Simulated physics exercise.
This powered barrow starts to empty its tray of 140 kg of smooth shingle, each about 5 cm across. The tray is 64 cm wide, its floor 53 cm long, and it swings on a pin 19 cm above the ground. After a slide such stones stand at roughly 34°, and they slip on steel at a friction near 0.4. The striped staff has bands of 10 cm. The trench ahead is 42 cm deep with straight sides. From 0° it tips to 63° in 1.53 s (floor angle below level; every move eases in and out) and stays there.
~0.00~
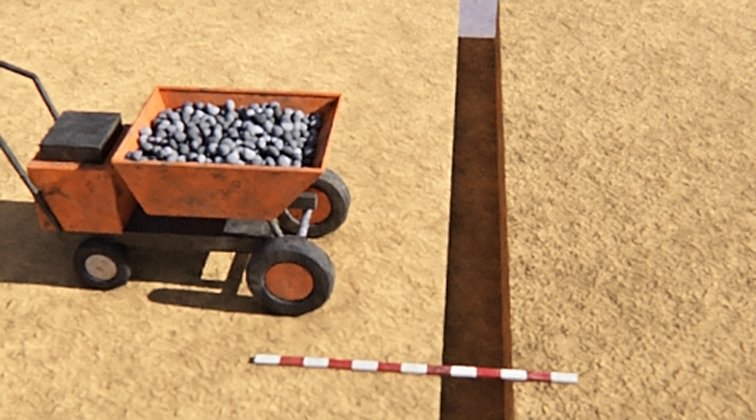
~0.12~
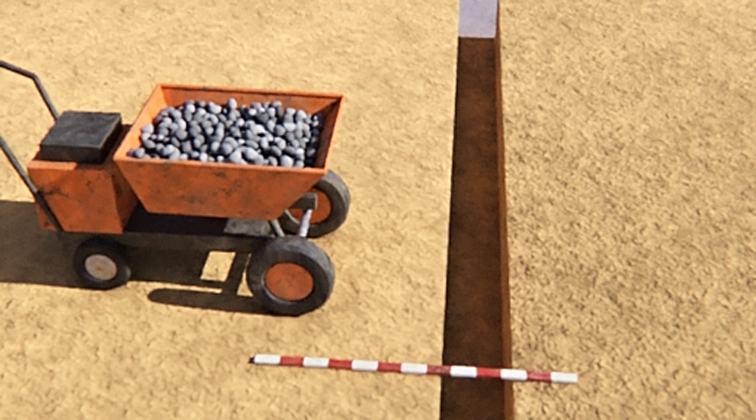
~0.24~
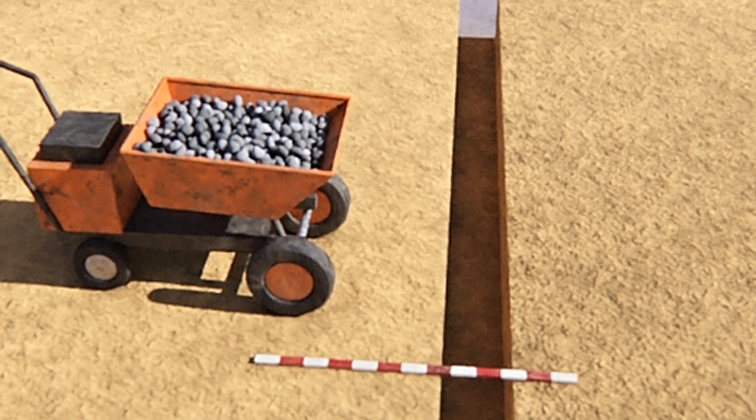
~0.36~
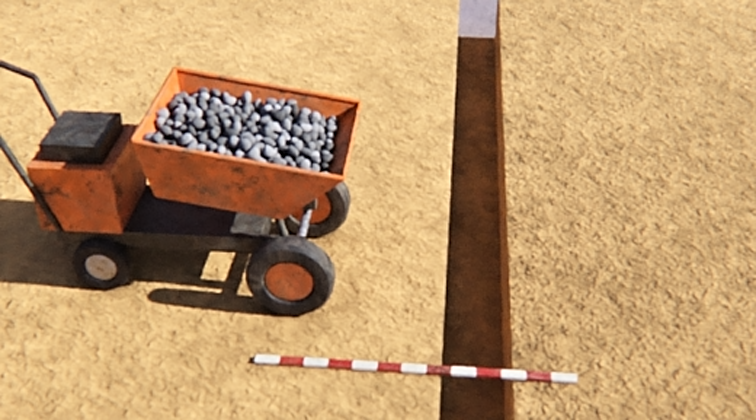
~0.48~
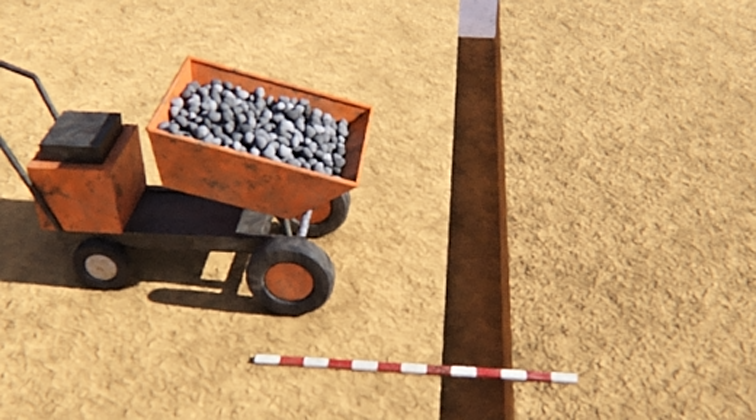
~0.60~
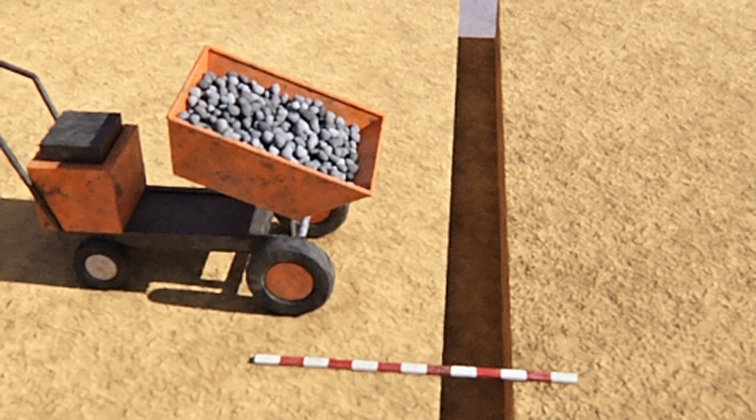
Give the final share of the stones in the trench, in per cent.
Close to 93 in a hundred.
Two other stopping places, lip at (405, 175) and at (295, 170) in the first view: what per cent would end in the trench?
First some 30, then 80 per cent.
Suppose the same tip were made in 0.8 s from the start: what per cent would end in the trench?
It would be near 80 per cent.
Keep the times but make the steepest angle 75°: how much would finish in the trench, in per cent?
Then about 95 per cent.
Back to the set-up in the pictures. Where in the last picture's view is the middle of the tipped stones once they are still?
Around (475, 329).
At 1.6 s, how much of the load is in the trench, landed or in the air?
About 35 per cent by then.
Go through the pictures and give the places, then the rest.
The tray is at 0°, its lip at (322, 172); the top of the load is at (220, 126), in the first picture.
The tray is at 1°, its lip at (325, 172); the top of the load is at (217, 126); the stones move at 0.2 m/s on average, in the second picture.
Lip at (333, 175), floor tilted 4°, highest stones at (210, 120); the stones move at 0.3 m/s on average, in the third picture.
The tray is at 9°, its lip at (344, 179); the top of the load is at (195, 110); the stones move at 0.4 m/s on average, in the fourth picture.
Lip at (357, 186), floor tilted 15°, highest stones at (203, 100); the stones move at 0.5 m/s on average, in the fifth picture.
Lip at (371, 195), floor tilted 21°, highest stones at (213, 87); the stones move at 0.6 m/s on average, in the sixth picture.
After 1.1 s the floor is at 53°; 99 % in the tray, 1 % short of the trench; the foremost stones are at (425, 218).
After 1.6 s the floor is at 63°; 58 % in the tray, 3 % short of the trench, 37 % in the trench, 2 % past the trench; the foremost stones are at (534, 279).
After 2.0 s the floor is at 63°; 31 % in the tray, 2 % short of the trench, 59 % in the trench, 7 % past the trench; the foremost stones are at (620, 269).
After 3.9 s the floor is at 63°; 0 % in the tray, 93 % in the trench, 7 % past the trench; the foremost stones are at (668, 256).
